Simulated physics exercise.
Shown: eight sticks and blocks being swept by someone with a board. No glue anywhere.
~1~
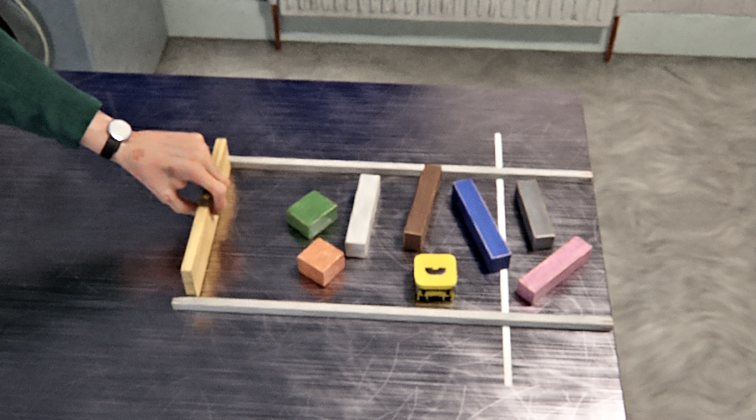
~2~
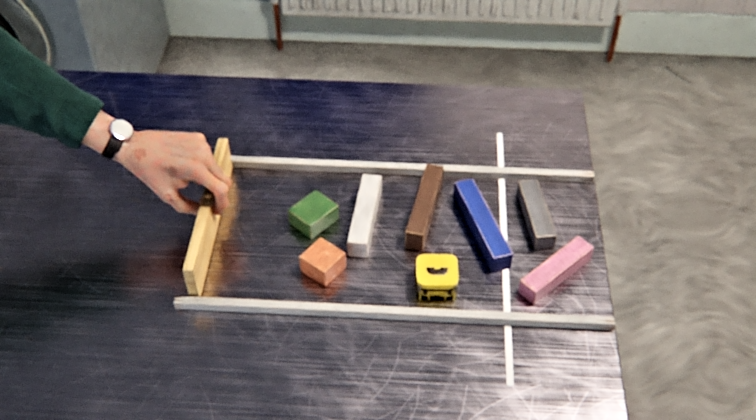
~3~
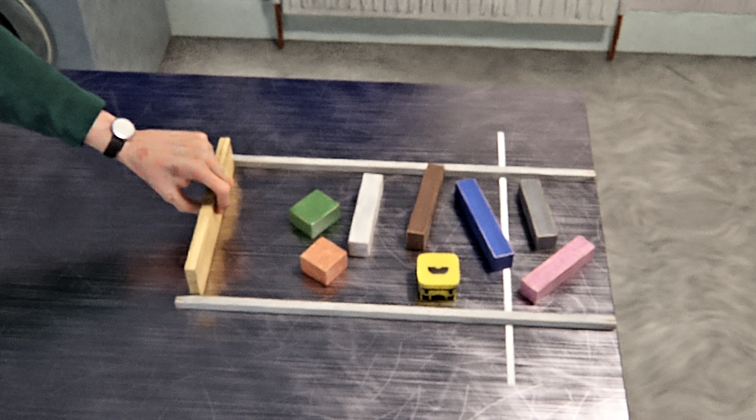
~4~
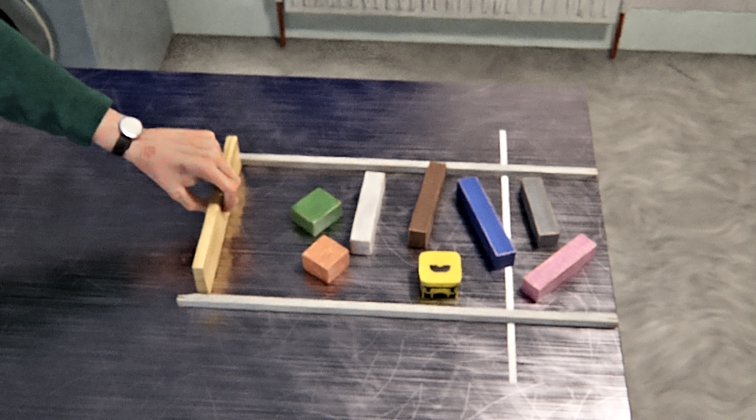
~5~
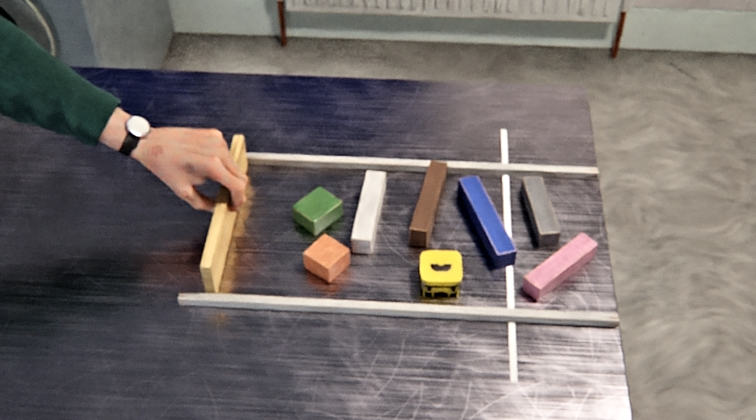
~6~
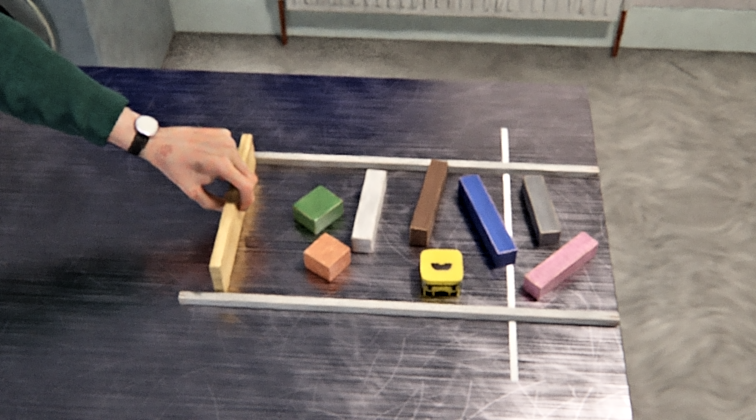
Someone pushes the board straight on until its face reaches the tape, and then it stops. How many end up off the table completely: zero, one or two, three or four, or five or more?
Expect a tiny handful, one or two, to go down.
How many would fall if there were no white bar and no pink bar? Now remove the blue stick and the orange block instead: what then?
In the first try 0, in the other 0.
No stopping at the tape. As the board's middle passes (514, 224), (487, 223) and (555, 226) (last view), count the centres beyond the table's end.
Per position: 1 / 0 / 4.
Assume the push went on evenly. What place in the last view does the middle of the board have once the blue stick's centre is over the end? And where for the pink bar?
First one: Around (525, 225). Other one: Around (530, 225).
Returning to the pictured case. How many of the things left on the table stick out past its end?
The count would be 1.
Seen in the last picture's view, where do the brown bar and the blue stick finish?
About (570, 204), and the other about (592, 218).
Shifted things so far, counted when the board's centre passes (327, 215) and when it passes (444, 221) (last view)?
Counts: 3 and 7.
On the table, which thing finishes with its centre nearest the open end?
The blue stick finishes closest.
Soon after, none off yet; pink bar at rest near (561, 265); grey bar at rest near (541, 209); blue stick at rest near (487, 219).
Then, none off yet; pink bar at rest near (561, 265); grey bar at rest near (541, 209); blue stick moved a little near (509, 219).
At rest, the number that fall off is one or two; fallen, grey bar.
